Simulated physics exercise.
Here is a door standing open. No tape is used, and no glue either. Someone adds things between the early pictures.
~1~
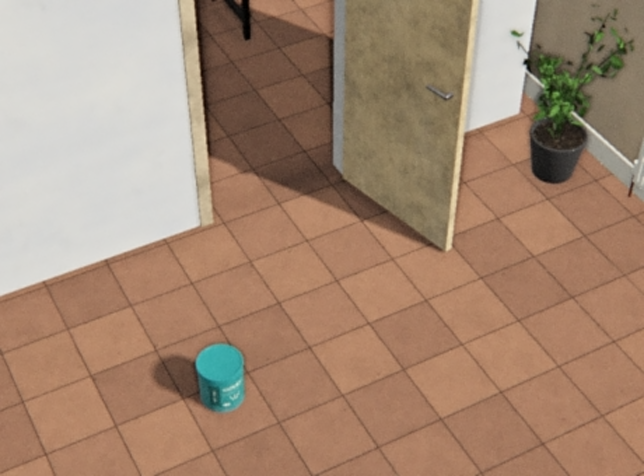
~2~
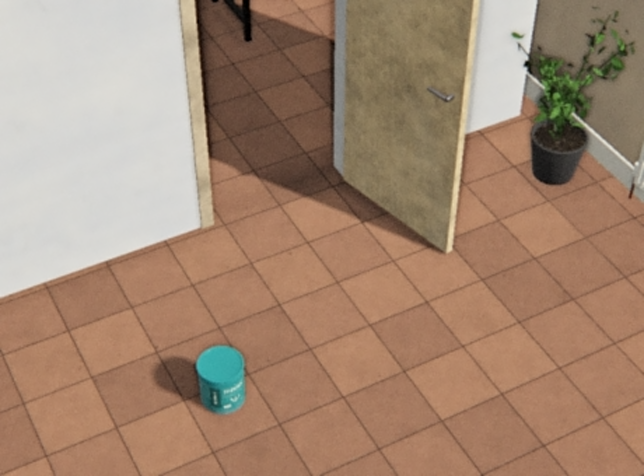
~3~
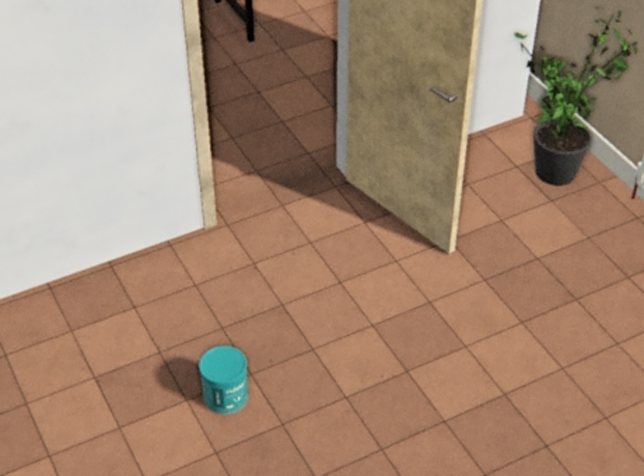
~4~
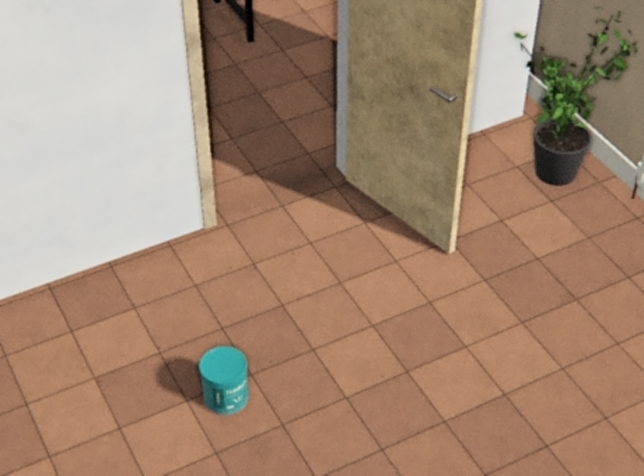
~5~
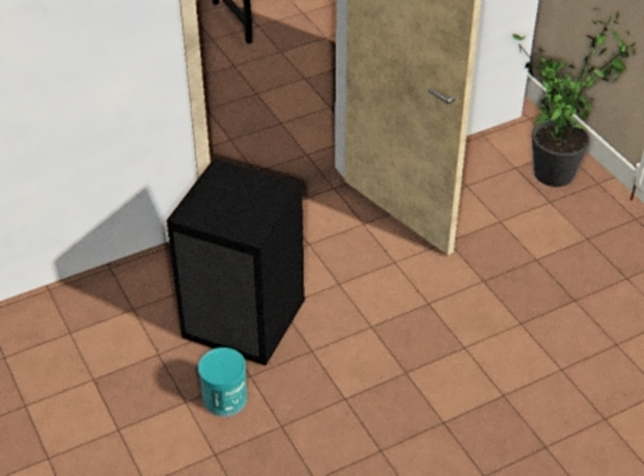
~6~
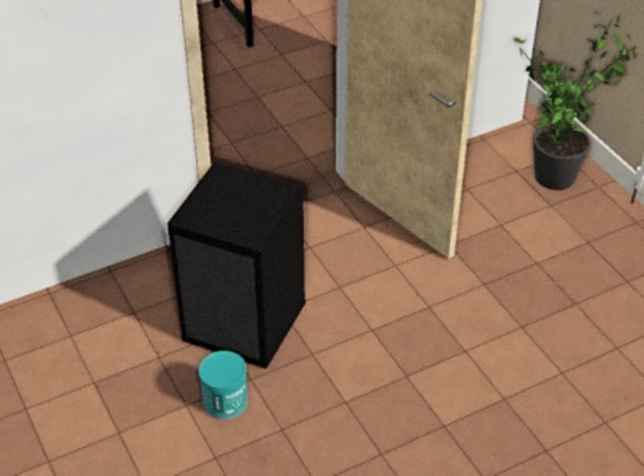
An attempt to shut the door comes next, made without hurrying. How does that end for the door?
The door ends up fully closed.
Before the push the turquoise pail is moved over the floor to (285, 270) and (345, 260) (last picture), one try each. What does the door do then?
The door is obstructed the first time and is obstructed the second time.
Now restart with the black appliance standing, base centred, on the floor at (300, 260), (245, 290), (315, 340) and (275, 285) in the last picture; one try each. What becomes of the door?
It gets caught first, gets caught second, ends up closed third and gets caught fourth.
Then, 0.60 s later than the last frame, open by 89°.
Then, 1.20 s later than the last frame, open by 60°.
Then, 1.70 s later than the last frame, open by 34°.
Then, 2.10 s later than the last frame, open by 14°.
When it is over, open by 0°; both as before. End places, in pixels of the last picture, black appliance near (241, 266).
